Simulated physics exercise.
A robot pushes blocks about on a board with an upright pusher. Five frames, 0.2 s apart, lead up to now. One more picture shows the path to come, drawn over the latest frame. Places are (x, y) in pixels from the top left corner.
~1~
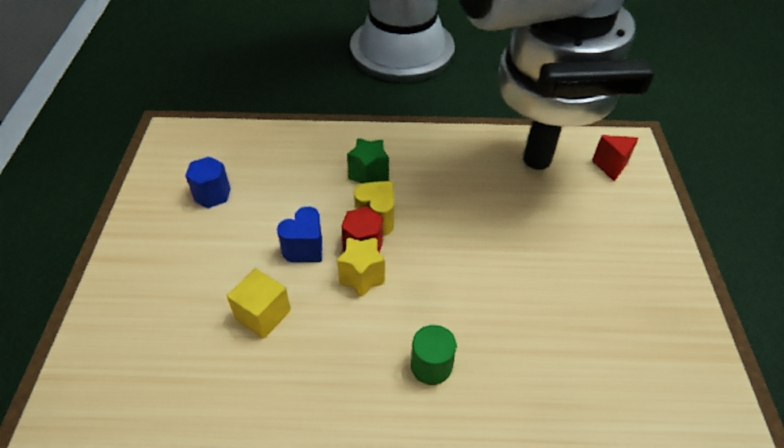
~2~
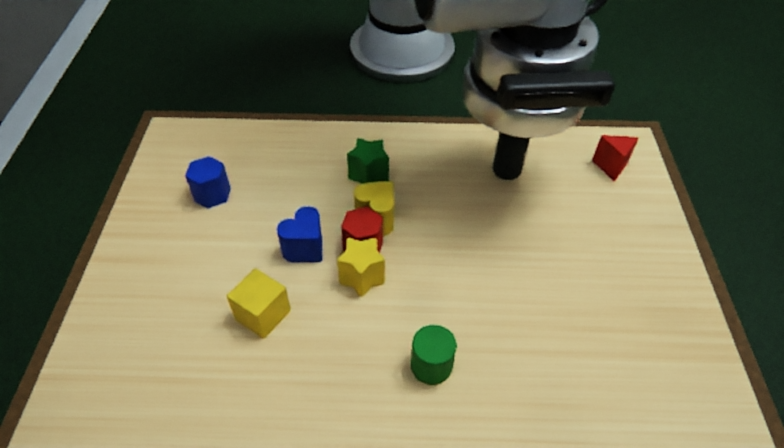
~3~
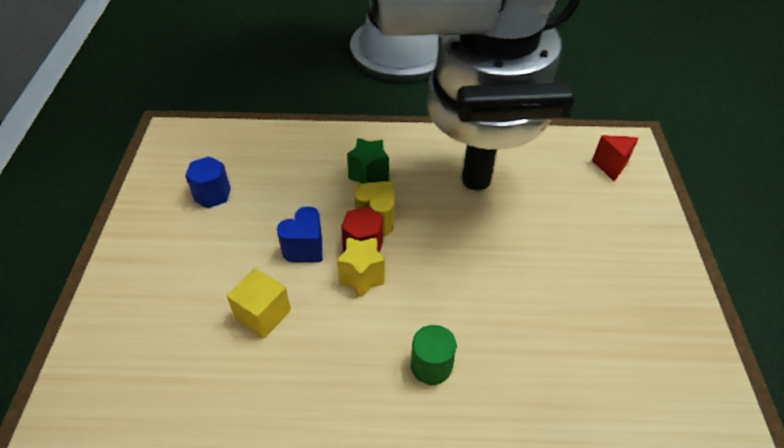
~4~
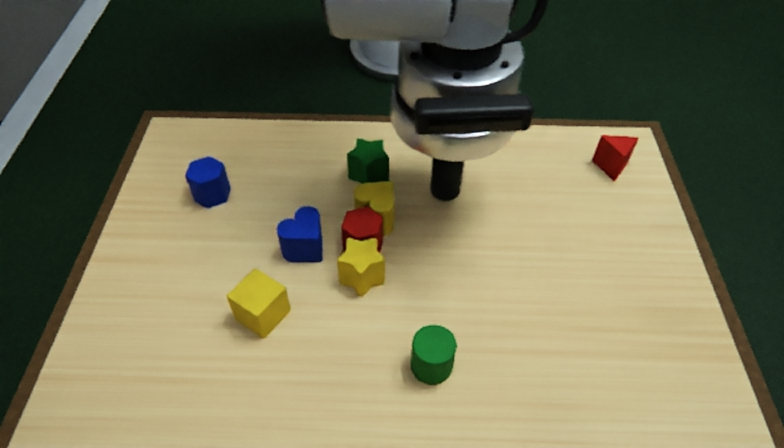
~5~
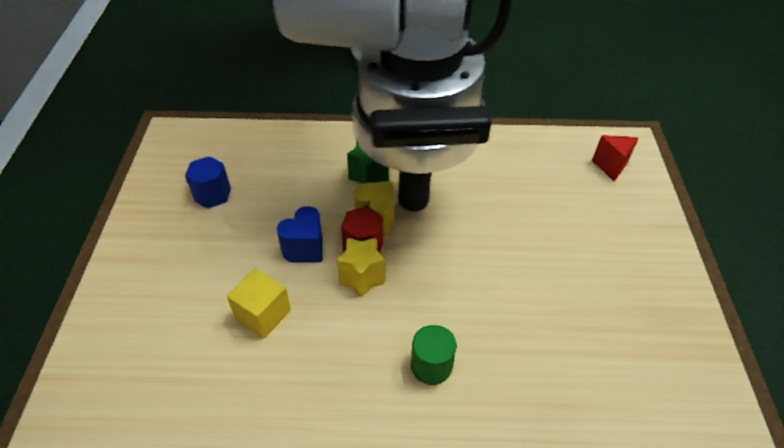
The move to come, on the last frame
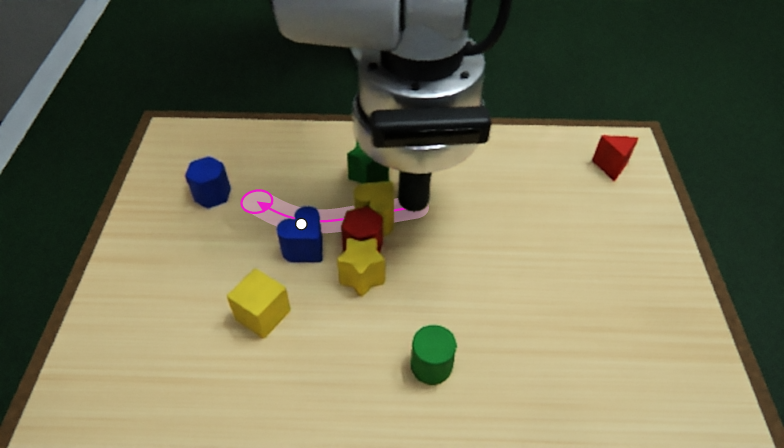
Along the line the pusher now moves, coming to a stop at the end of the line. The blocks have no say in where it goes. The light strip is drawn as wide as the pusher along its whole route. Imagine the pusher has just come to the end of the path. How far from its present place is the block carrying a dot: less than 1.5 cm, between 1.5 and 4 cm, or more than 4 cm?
Ends 1.5 to 4 cm away.
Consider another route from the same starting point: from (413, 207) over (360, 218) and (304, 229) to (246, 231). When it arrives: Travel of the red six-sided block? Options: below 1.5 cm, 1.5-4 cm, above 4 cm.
Range: 1.5 to 4 cm.
Drawn move, from (413, 207) by way of (359, 216) and (303, 220) to (257, 201); the dot is on the blue heart.
On the path given first. One third of the way, pusher (359, 210); blue heart (293, 228), turned 15° anticlockwise; yellow star-shaped block (359, 260), turned 20° anticlockwise; red six-sided block (339, 233), turned 45° anticlockwise; yellow heart (328, 204), turned 35° anticlockwise.
Two thirds of the way, pusher (302, 214); blue heart (269, 238), turned 85° anticlockwise; yellow star-shaped block (359, 260), turned 25° anticlockwise; red six-sided block (337, 234), turned 50° anticlockwise; yellow heart (269, 211), turned 45° anticlockwise.
At the end, pusher (255, 195); yellow square block still; blue heart (268, 238), turned 90° anticlockwise; yellow star-shaped block (359, 260), turned 25° anticlockwise; red six-sided block (337, 234), turned 50° anticlockwise; yellow heart (258, 212), turned 60° anticlockwise.
